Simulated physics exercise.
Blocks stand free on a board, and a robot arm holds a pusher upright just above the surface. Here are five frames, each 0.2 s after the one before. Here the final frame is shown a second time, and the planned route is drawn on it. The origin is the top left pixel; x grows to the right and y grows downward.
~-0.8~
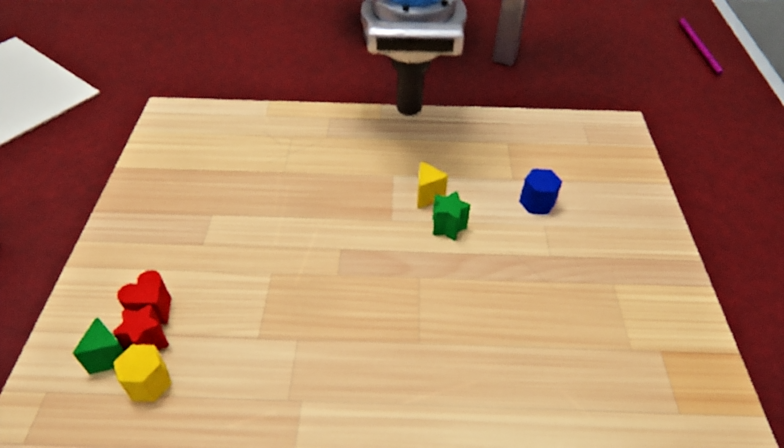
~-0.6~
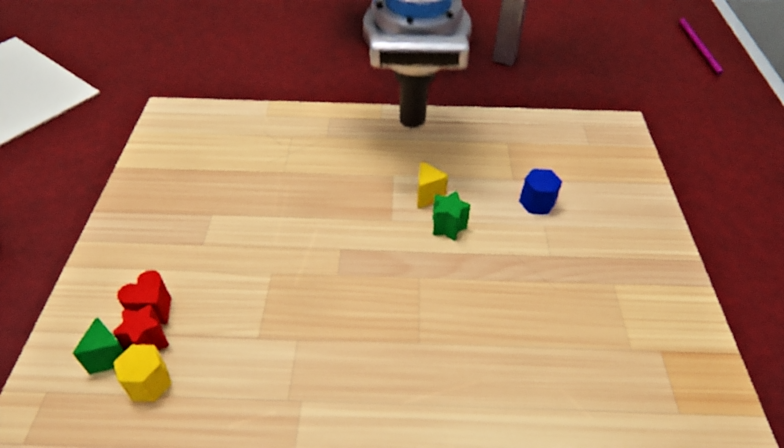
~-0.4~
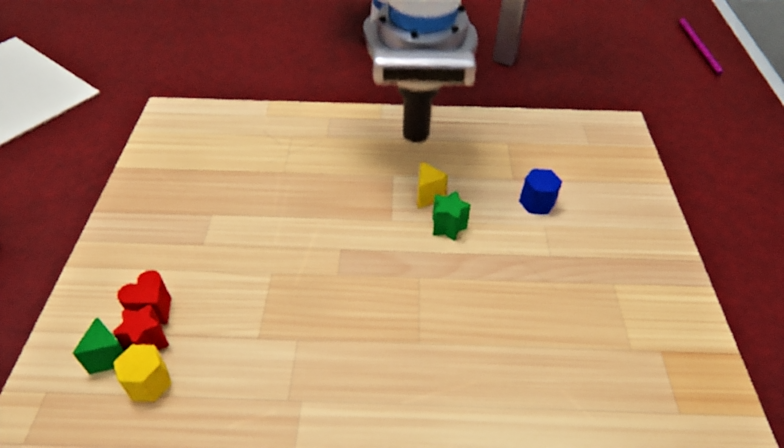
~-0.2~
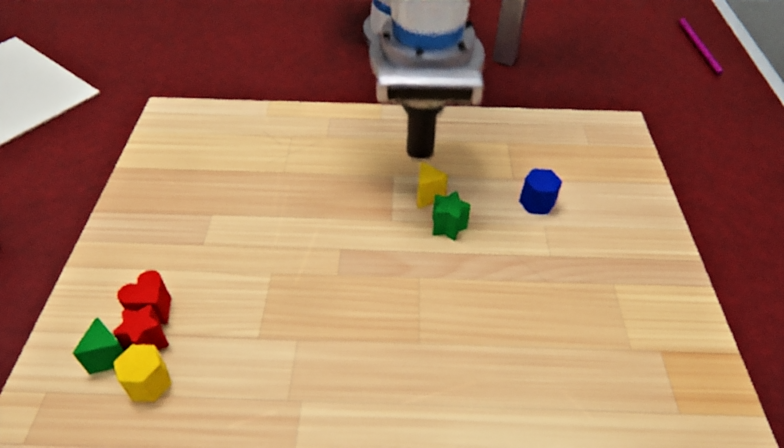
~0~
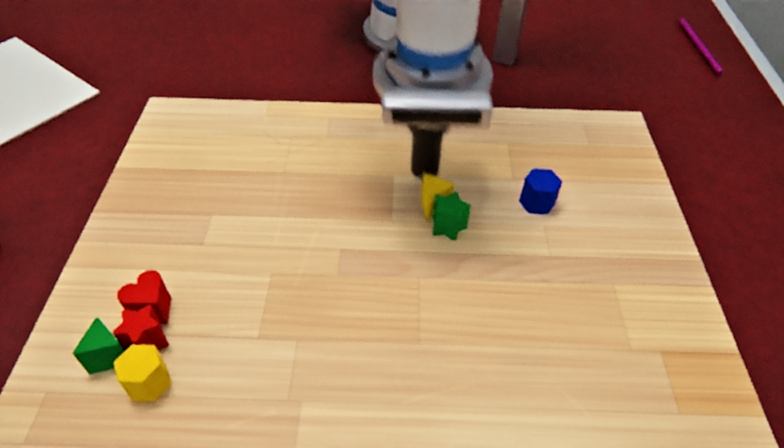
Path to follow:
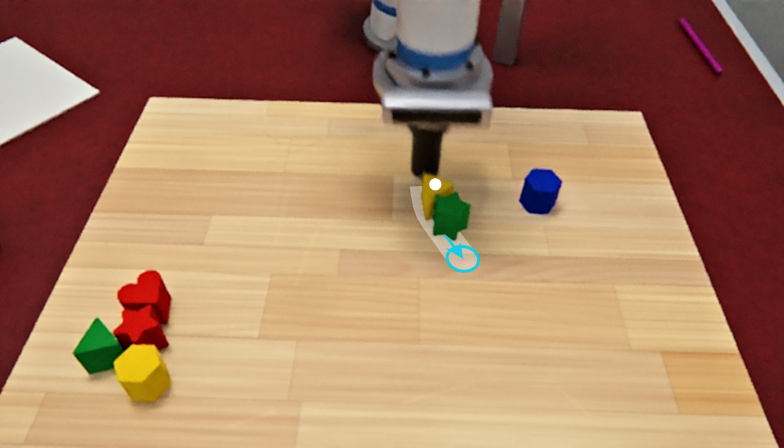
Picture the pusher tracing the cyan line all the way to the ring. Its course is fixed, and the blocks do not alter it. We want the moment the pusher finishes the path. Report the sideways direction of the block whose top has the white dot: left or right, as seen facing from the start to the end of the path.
Seen from start to end, it moves right.
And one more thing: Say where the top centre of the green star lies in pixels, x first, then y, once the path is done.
I think it will end close to (502, 247).
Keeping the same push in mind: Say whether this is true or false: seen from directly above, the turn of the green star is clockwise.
The statement is incorrect.
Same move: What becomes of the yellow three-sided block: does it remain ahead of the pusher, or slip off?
Lost on the way.
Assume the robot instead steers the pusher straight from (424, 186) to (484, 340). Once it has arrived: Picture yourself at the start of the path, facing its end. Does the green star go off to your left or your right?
It shifts to the left.
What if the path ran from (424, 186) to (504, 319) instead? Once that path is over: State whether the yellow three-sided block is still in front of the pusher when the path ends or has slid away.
The block gets away.
Drawn move, from (424, 186) via (436, 222), ending at (463, 259); the dot is on the yellow three-sided block.
The first path, step by step. One third of the way, pusher (431, 194); yellow three-sided block (433, 206), turned 25° anticlockwise; green star (459, 215), turned 45° anticlockwise.
Two thirds of the way, pusher (446, 218); yellow three-sided block (441, 231); green star (476, 229), turned 65° anticlockwise.
At the end, pusher (465, 243); yellow three-sided block (446, 251), turned 30° clockwise; green star (502, 247), turned 100° anticlockwise.
